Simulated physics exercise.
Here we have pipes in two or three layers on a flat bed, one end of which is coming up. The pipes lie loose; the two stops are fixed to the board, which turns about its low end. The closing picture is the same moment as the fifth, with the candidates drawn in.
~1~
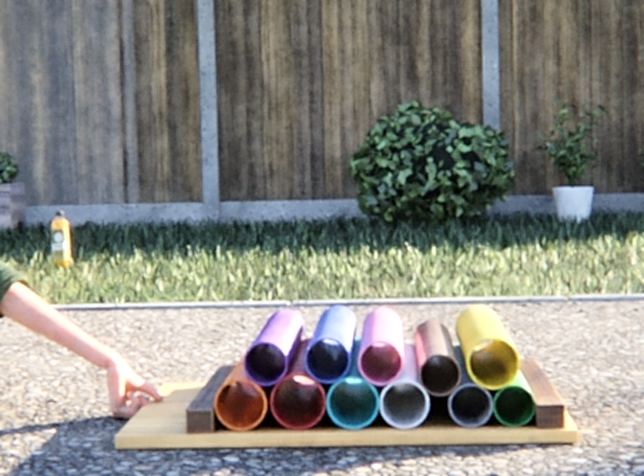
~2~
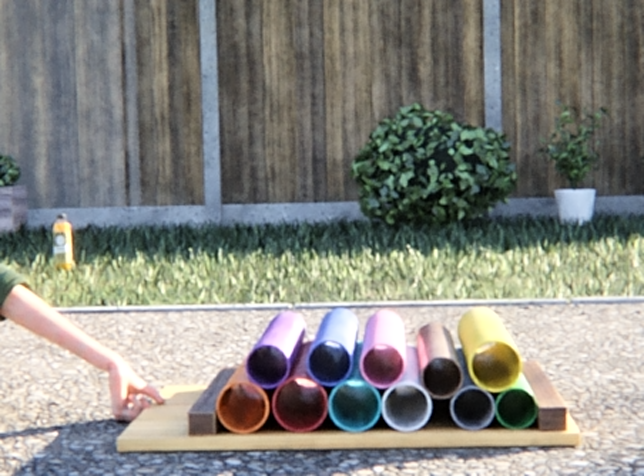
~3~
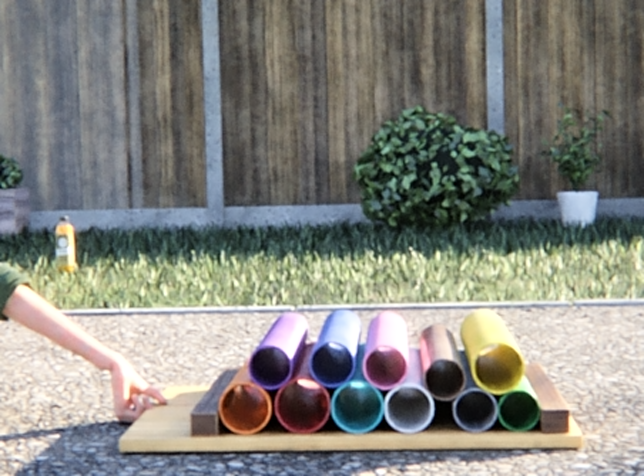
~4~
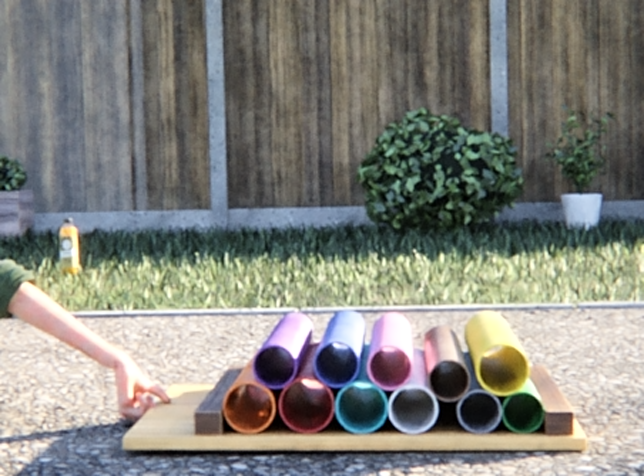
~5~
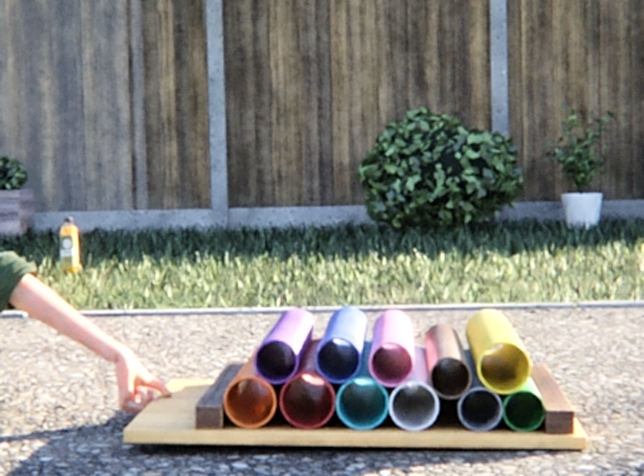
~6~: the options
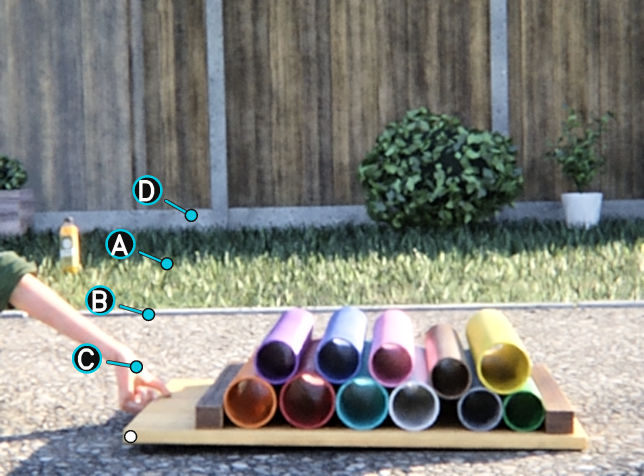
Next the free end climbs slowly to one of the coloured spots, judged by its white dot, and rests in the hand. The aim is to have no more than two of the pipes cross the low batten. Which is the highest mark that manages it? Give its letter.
It can be raised to A.
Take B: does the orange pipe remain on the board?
Yes, with B.
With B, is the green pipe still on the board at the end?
Yes, with B.
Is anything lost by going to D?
At D: Yes.
On the marked copy, A at (167, 264); B at (148, 314); C at (136, 367); D at (192, 216); the white dot at (131, 437).
Taking A. A third of the way, board at 15°.
Two thirds of the way, board at 24°.
When it is over, board at 24°, one over the low batten (yellow).
As for the rest, B one over the low batten (yellow); C none over the low batten; D four over the low batten (brown, pink, yellow, blue).
